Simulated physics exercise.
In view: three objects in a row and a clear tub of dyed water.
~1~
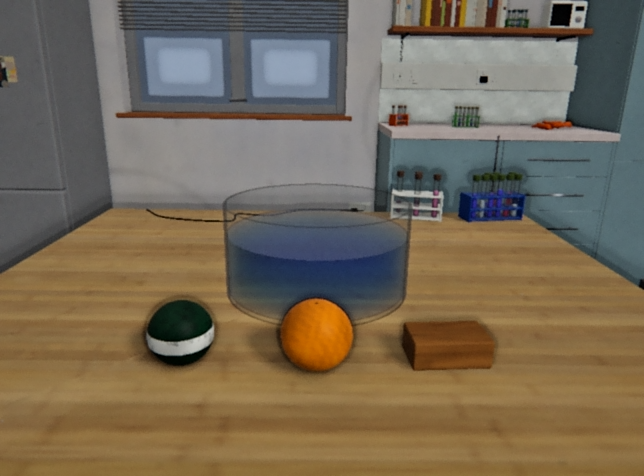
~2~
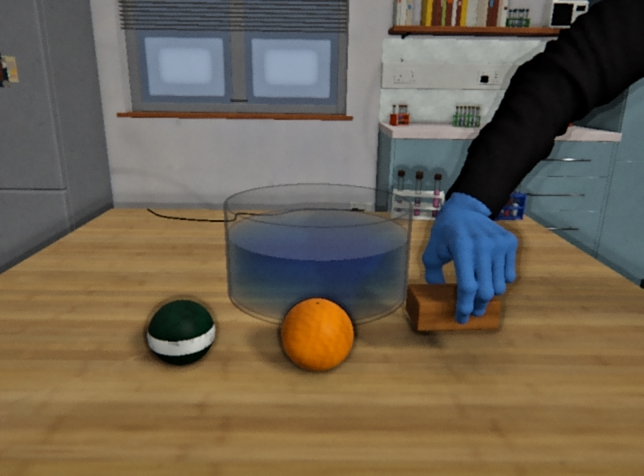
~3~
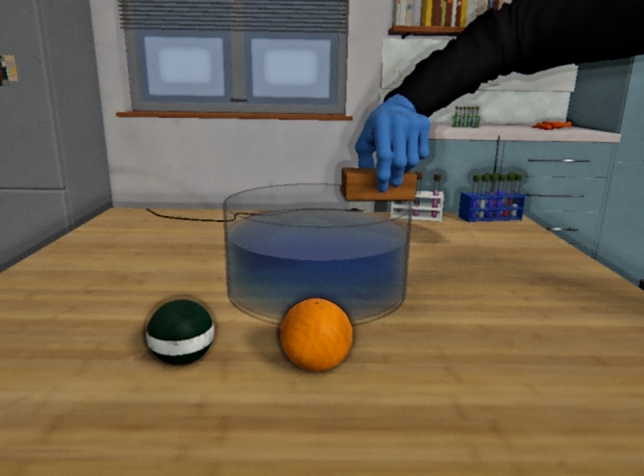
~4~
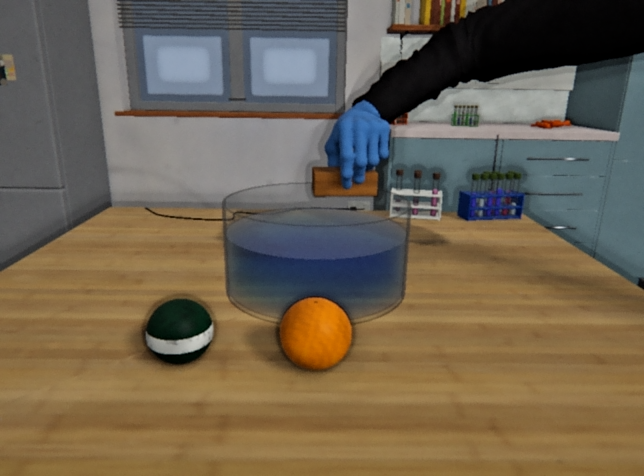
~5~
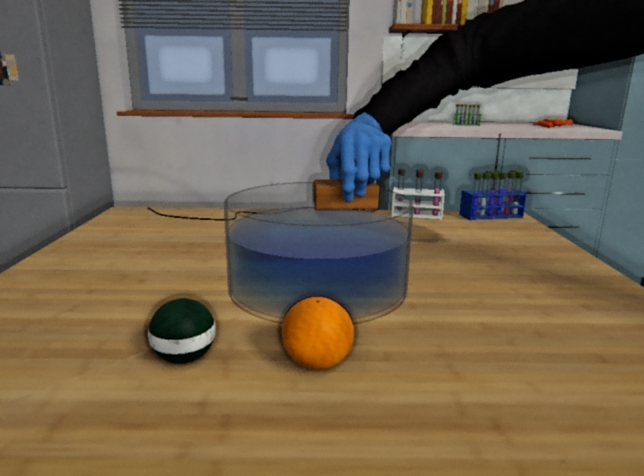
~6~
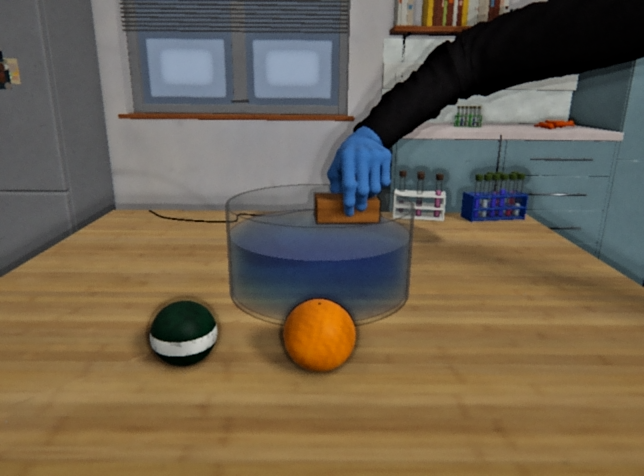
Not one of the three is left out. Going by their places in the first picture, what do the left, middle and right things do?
Left stays at the surface; middle stays at the surface; right stays at the surface.
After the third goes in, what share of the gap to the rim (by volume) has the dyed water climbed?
About 16 per cent.
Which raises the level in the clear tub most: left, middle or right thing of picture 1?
The middle thing.
Next, the wooden block rides on the surface.
After that, the orange rides on the surface.
Finally, the tennis ball rides on the surface; afloat, tennis ball, orange and wooden block.
